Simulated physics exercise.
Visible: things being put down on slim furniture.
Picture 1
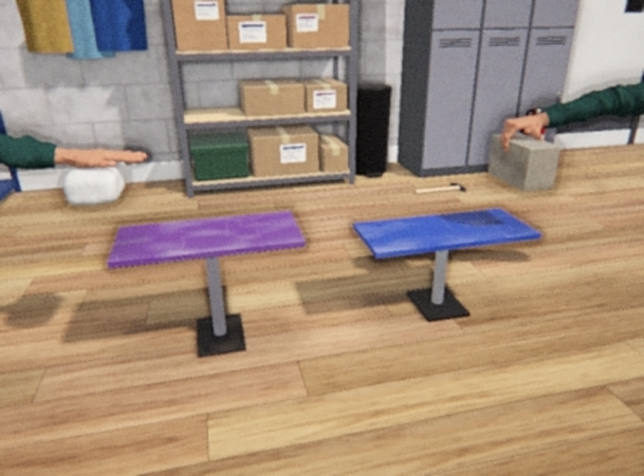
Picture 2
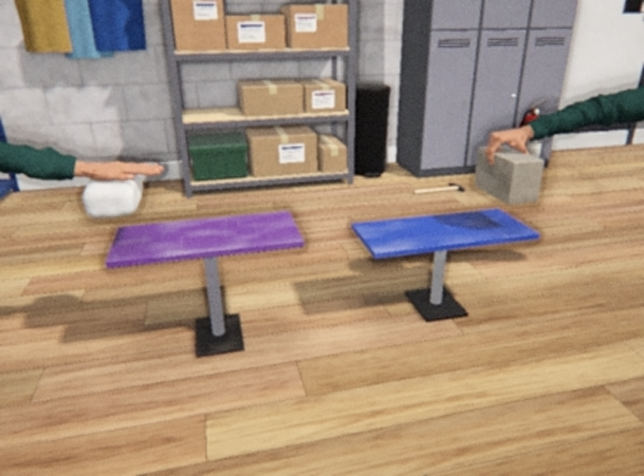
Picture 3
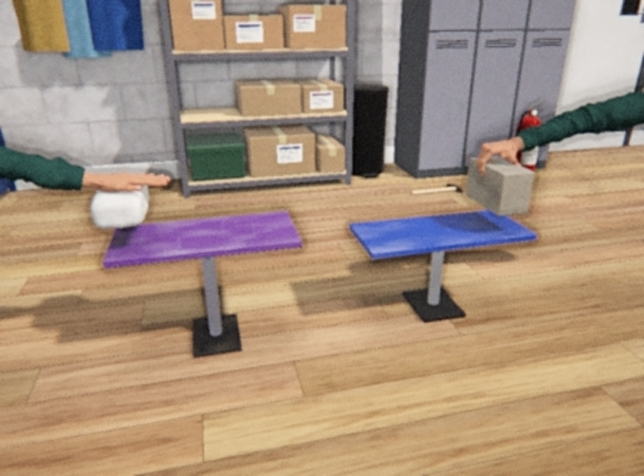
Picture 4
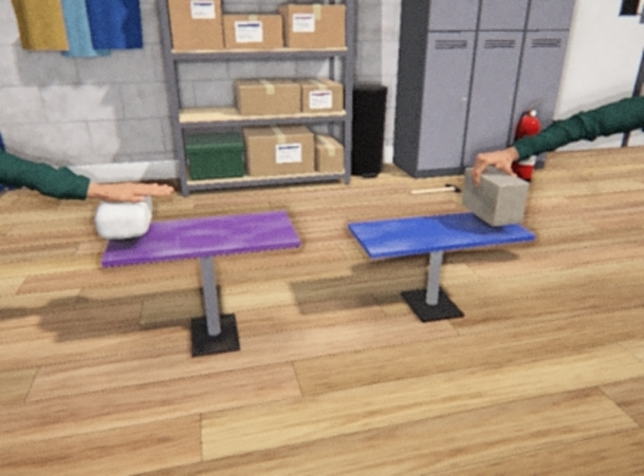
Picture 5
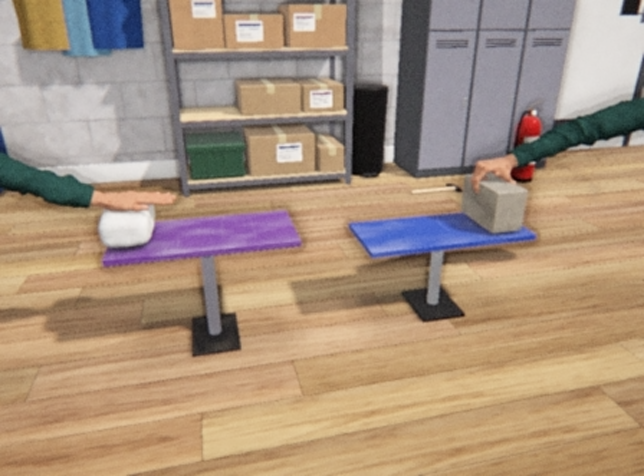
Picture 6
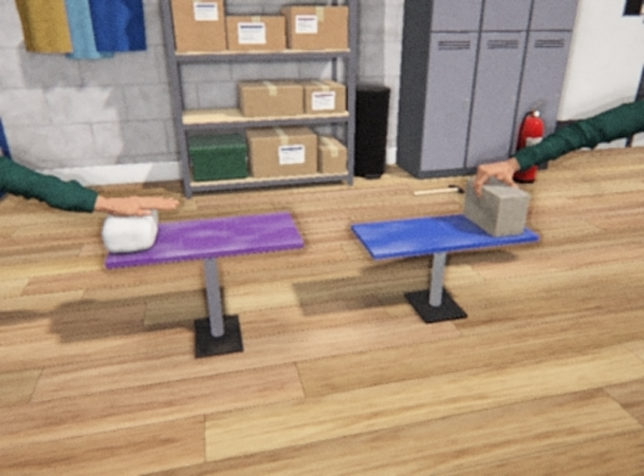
White cushion and grey slab being lowered by two hands onto the outer ends of purple and blue side tables, still held.
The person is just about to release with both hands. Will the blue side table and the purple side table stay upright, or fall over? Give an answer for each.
Result: The blue side table falls over; the purple side table stays upright.
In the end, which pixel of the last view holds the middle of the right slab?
It ends up around (600, 272).
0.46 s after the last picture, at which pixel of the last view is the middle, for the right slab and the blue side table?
They should be near (531, 241) and (483, 232).
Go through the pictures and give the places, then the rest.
In the first frame, still on the way; blue side table (444, 231); purple side table (209, 237); left cushion (97, 180).
In the second frame, still on the way; purple side table (208, 237); right slab (507, 174).
In the third frame, still on the way; blue side table (440, 232); left cushion (121, 203).
In the fourth frame, still on the way; purple side table (204, 236); right slab (493, 195).
In the fifth frame, still on the way; blue side table (440, 231); left cushion (128, 221).
In the sixth frame, in place, still held; blue side table (442, 233); purple side table (207, 237); right slab (494, 206).
Then, 0.46 s after the last picture, blue side table tipped 39° from how it was near (483, 233); purple side table at rest near (207, 237).
Then, 0.64 s after the last picture, blue side table tipped 68° from how it was near (479, 235); purple side table at rest near (207, 237).
At rest, the blue side table goes over, near (443, 248); the purple side table keeps steady, near (207, 237).
